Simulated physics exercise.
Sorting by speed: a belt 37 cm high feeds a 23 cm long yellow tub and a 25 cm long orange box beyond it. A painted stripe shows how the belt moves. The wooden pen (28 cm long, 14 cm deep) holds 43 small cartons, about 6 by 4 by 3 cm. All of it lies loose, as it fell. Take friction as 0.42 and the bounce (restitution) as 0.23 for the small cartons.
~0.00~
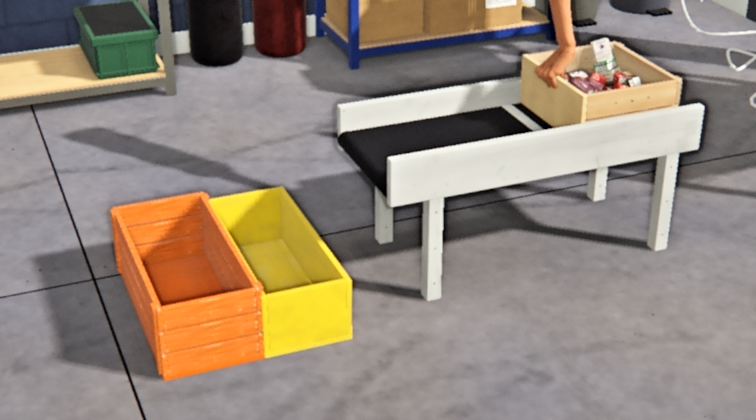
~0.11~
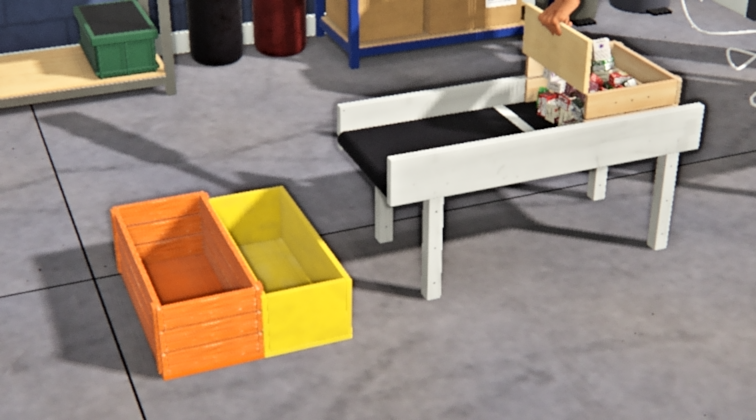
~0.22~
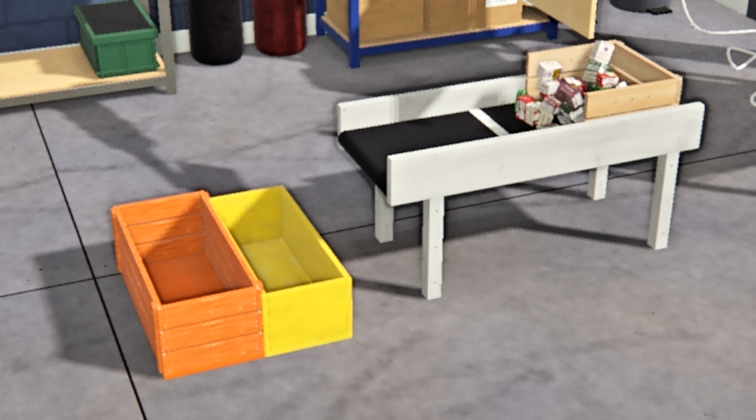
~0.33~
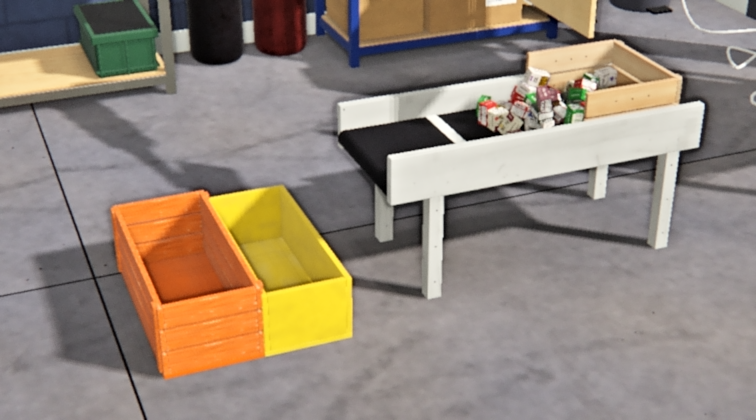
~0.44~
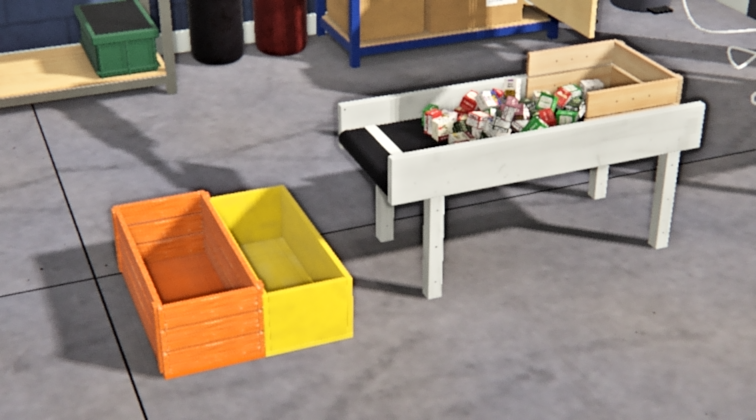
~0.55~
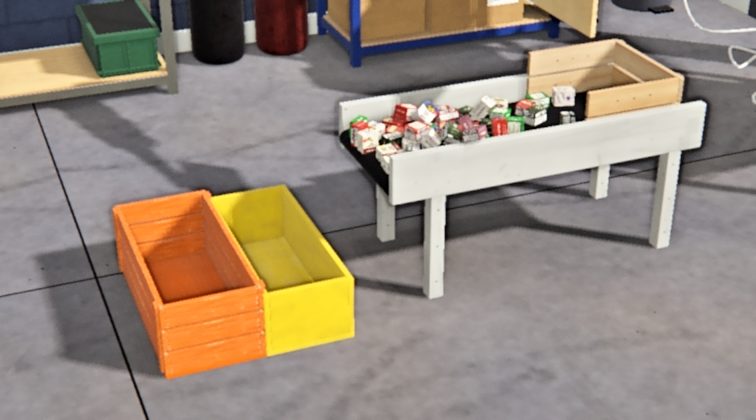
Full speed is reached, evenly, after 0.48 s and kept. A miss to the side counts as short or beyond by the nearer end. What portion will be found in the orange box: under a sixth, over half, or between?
In the end upwards of half of them are in the orange box.
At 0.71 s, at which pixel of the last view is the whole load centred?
Near (347, 153).
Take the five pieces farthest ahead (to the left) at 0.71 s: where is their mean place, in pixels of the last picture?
Around (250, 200).
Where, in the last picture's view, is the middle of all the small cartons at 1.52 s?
Around (172, 296).
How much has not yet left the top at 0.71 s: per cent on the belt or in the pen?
Some 40 per cent.
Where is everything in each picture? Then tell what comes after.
In the first frame (places track the rim corner closest to us here), wooden pen (587, 95); orange box (162, 308); belt travel 0 cm; all still inside.
Wooden pen (587, 94); belt travel 3 cm, in the second frame.
Wooden pen (587, 94); belt travel 11 cm; 8 out, the lowest carton at (553, 133), in the third frame.
Wooden pen (587, 93); belt travel 24 cm; 23 out, in the fourth frame.
Wooden pen (587, 93); belt travel 43 cm; 33 out, in the fifth frame.
Wooden pen (588, 93); orange box (164, 306); belt travel 66 cm; 39 out, the lowest carton at (396, 134), in the sixth frame.
After 0.71 s, 17 on the belt and 26 in the air.
After 0.90 s, 1 in the yellow tub, 22 in the orange box, 3 on the belt and 17 in the air.
After 1.17 s, 3 in the yellow tub, 38 in the orange box, 1 on the ground short of the yellow tub and 1 in the air.
When it is over (at 1.52 s), 3 in the yellow tub, 39 in the orange box and 1 on the ground short of the yellow tub. Asked share, 39 of 43, 91 per cent.
